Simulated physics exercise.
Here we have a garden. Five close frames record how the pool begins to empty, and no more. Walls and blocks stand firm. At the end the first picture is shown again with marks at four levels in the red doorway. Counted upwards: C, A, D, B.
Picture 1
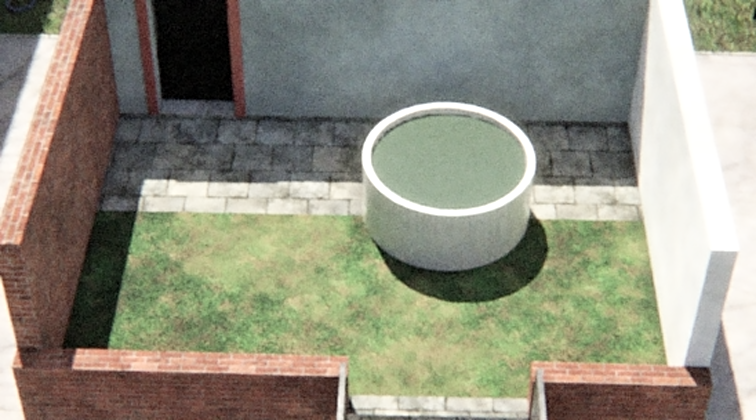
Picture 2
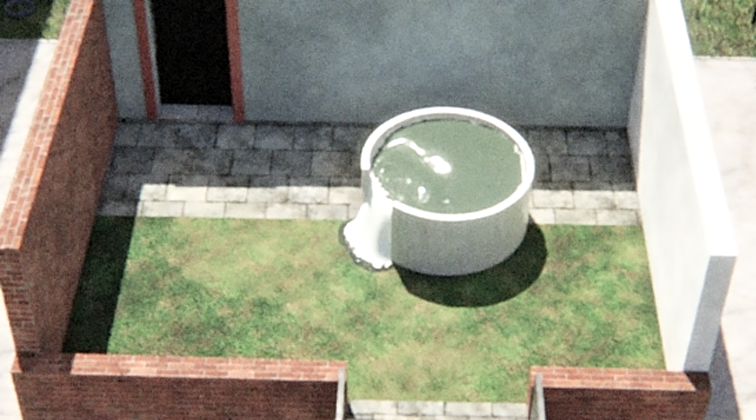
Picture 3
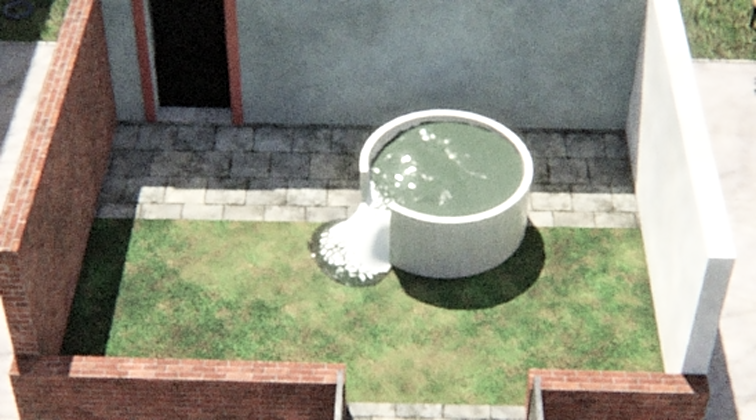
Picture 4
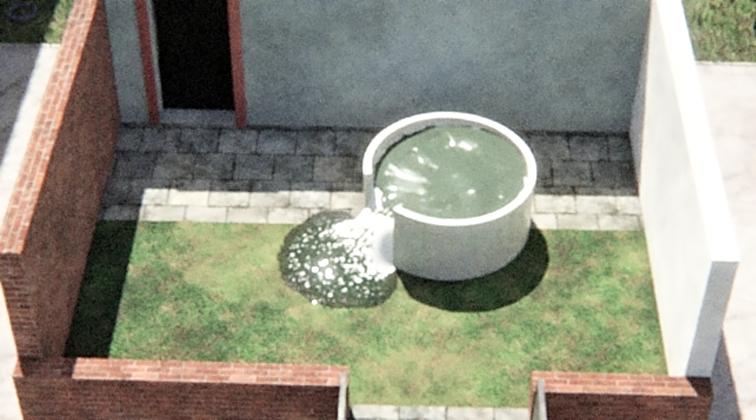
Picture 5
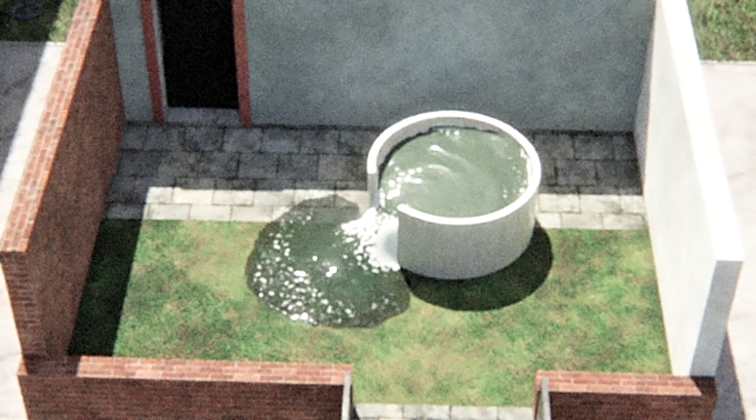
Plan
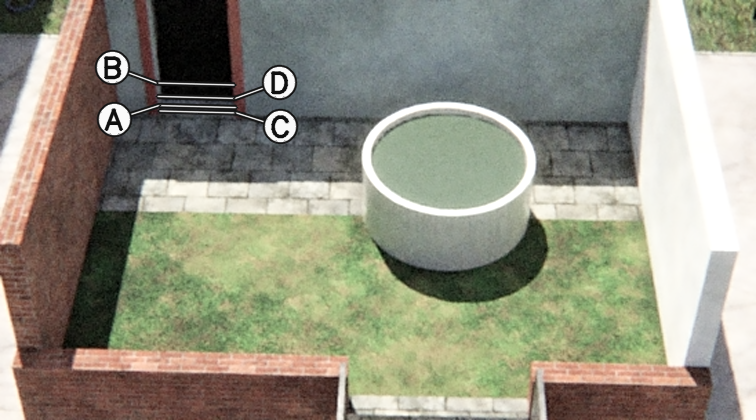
To begin with, a round white pool of still, dark green water stands in a walled garden of grass and paving. Water then bursts out through the pool's left side in a white, foaming gush, and a dark, glinting puddle widens leftward and forward across the grass as the pool's surface ripples and lowers.
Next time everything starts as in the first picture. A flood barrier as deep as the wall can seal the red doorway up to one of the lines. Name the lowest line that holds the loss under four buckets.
Height A just does it.
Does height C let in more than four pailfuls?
Yes, it does.
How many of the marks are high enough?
Three.
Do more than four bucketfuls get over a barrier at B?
No.
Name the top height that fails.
That would be C.
On the marked copy, A at (197, 106); B at (195, 84); C at (197, 111); D at (196, 97); from the bottom up C, A, D, B.
If A is chosen, a splash gets over, under a bucket.
If B is chosen, nothing gets over.
If C is chosen, about 11 bucketfuls get in.
If D is chosen, nothing gets over.
